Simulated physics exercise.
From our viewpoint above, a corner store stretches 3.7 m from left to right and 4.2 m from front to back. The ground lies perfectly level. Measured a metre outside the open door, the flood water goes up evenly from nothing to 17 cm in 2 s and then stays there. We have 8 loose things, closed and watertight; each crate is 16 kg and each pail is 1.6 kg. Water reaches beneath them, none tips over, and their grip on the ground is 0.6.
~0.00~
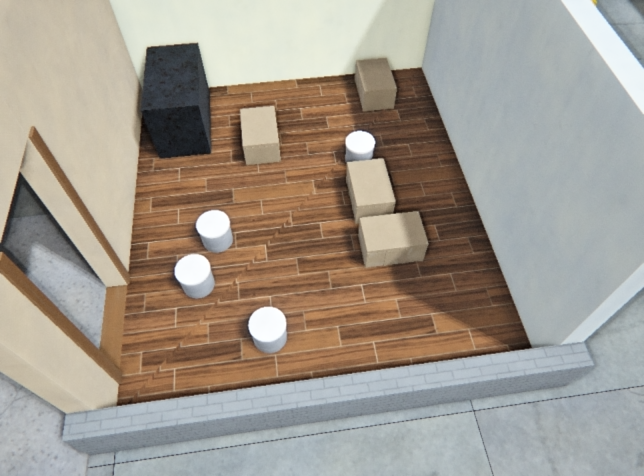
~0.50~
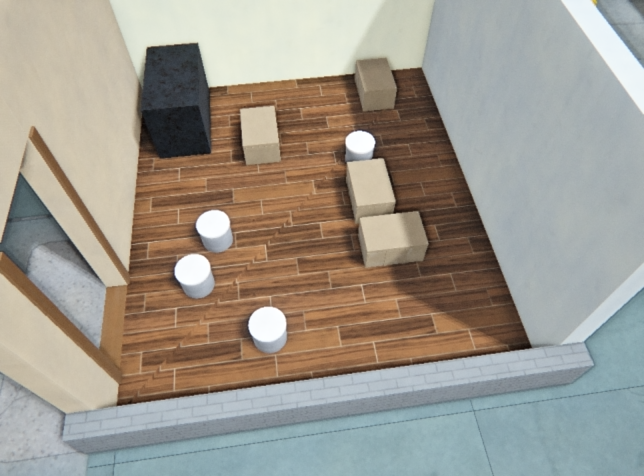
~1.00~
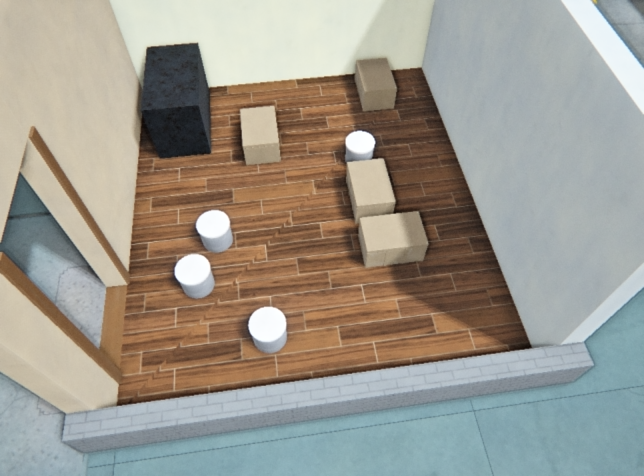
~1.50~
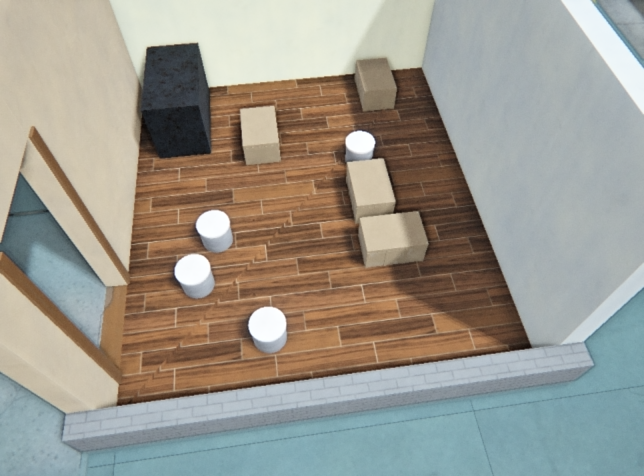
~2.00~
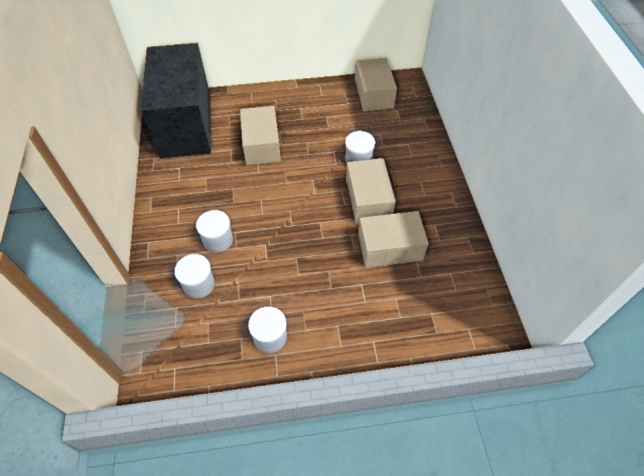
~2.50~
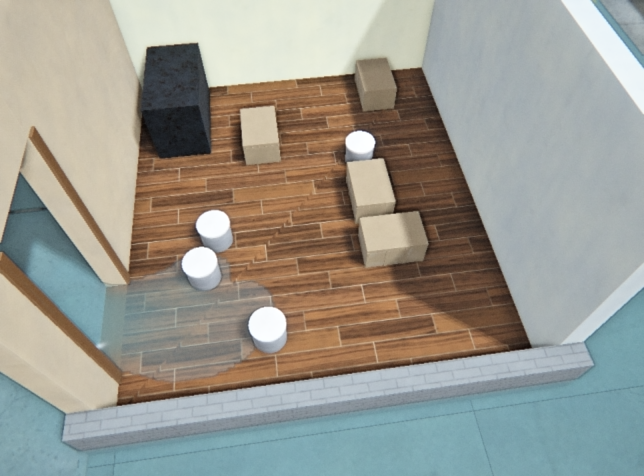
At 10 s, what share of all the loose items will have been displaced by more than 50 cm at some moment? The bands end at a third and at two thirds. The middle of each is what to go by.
The fraction shifted will be in the middle third.
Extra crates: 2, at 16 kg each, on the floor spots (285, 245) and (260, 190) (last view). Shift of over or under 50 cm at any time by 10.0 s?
Note: Item 1 below threshold; item 2 below threshold.
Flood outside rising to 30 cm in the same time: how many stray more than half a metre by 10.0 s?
Result: 8.
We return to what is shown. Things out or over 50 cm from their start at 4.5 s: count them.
The number I get is 3.
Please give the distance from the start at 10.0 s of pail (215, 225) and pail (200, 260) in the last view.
100 cm, 300 cm.
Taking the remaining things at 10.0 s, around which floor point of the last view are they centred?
Mean floor pixel: About (335, 169).
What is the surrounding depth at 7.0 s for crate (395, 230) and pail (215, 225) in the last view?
Around 5 cm and 3 cm.
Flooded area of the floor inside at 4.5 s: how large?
About 8.0 m2.
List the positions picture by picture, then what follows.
The first picture shows a pail at (192, 269), on the bottom; a crate at (394, 231), on the bottom; 0.0 m2 under water; 0 of 8 have shifted.
The second picture shows a pail at (192, 269) rests on the ground; a crate at (394, 231), on the bottom; water covers 0.0 m2; 0 of 8 have shifted.
The third picture shows a pail at (192, 269), on the bottom; a crate at (394, 231) rests on the ground; 0.0 m2 under water; 0 of 8 have shifted.
The fourth picture shows a pail at (192, 269) rests on the ground; a crate at (394, 231), on the bottom; water covers 0.0 m2; 0 of 8 have shifted.
The fifth picture shows a pail at (192, 269), on the bottom; a crate at (394, 231), on the bottom; water covers 0.3 m2; 0 of 8 have shifted.
The sixth picture shows a pail at (199, 262), on the bottom, 9 cm from its start; a crate at (394, 231), on the bottom; water covers 1.2 m2; 1 of 8 have shifted.
After 3.5 s 2 of 8 are over 50 cm from their spots; 2 afloat.
After 4.5 s 3 of 8 are over 50 cm from their spots; 2 afloat.
After 7.0 s 3 of 8 are over 50 cm from their spots; 4 afloat.
After 10.0 s 4 of 8 are over 50 cm from their spots, and 4 have been at some point; 6 afloat.
